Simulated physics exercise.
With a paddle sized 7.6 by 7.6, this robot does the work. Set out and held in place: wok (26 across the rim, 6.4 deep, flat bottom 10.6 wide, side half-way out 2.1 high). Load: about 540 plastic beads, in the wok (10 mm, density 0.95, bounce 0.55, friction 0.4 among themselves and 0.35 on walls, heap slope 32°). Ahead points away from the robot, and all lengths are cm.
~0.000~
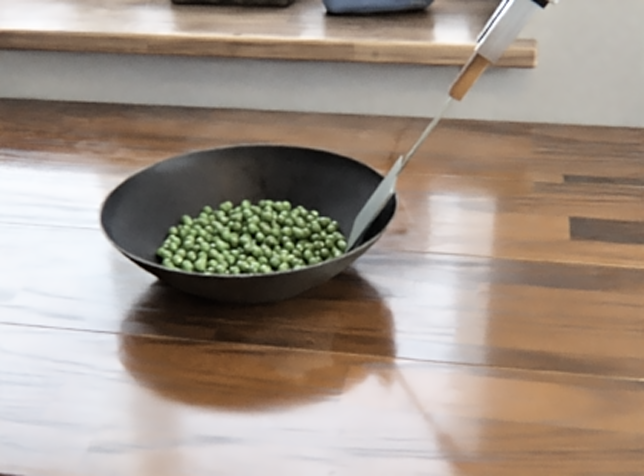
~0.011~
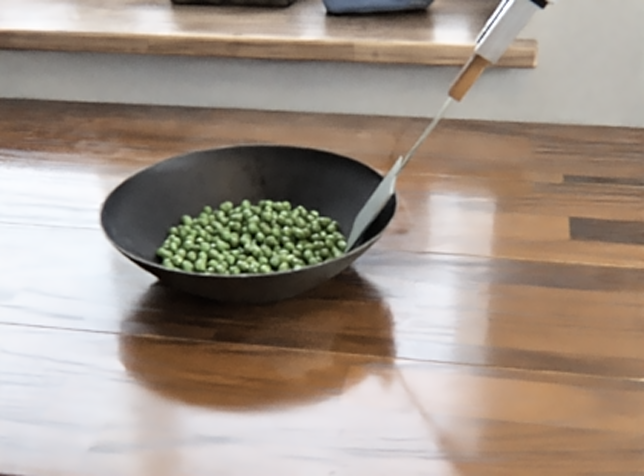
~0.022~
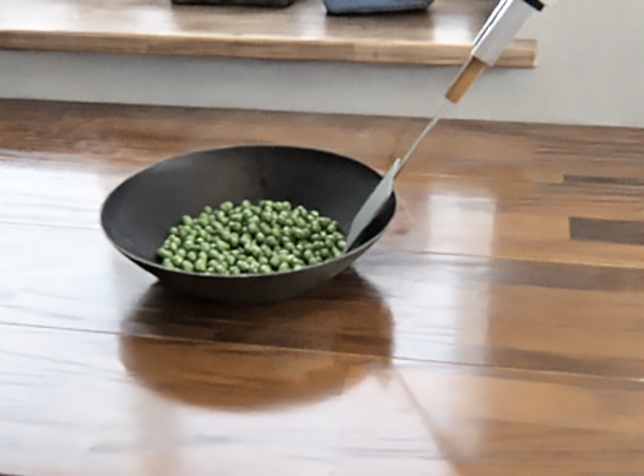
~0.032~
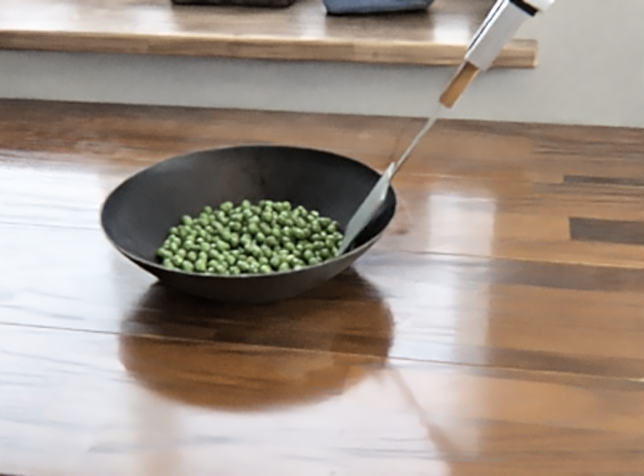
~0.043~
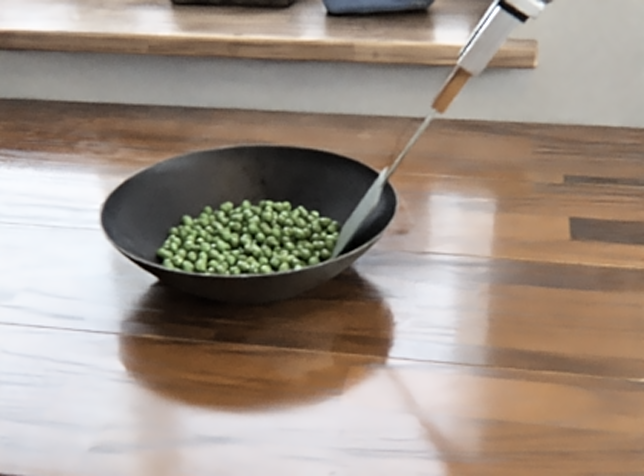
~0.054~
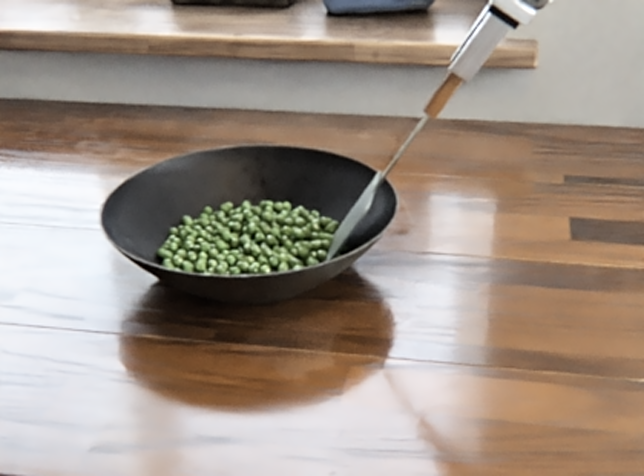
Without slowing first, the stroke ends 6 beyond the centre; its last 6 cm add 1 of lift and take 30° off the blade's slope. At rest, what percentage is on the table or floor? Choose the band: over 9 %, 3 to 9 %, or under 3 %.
Under 3 %.
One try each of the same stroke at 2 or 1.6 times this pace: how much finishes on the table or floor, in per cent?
Try one about 5 %, try two about 0 %.
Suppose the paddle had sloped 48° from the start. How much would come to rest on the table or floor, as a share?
I'd expect near 0 percent then.
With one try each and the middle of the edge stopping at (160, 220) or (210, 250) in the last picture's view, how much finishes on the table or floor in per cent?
Close to 15 and close to 0 per cent, respectively.
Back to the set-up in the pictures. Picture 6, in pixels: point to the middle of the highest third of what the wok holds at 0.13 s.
It is centred near (214, 233).
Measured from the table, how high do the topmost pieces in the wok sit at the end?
It reaches roughly 7.0 cm.
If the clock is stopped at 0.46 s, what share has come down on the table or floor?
Some 0 per cent.
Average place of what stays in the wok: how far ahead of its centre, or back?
Forward offset: Roughly 4.5 cm.
After 0.13 s, sloping 58°, highest piece 5 above the table; 542 in the wok.
After 0.22 s, sloping 46°, highest piece 6 above the table; 542 in the wok.
After 0.46 s, sloping 28°, highest piece 7 above the table; 539 in the wok, 3 on the table or floor.
After 1.51 s, sloping 28°, highest piece 6 above the table; 539 in the wok, 3 on the table or floor.
In the end, 539 in the wok, 3 on the table or floor. That is 1 % on the table or floor.
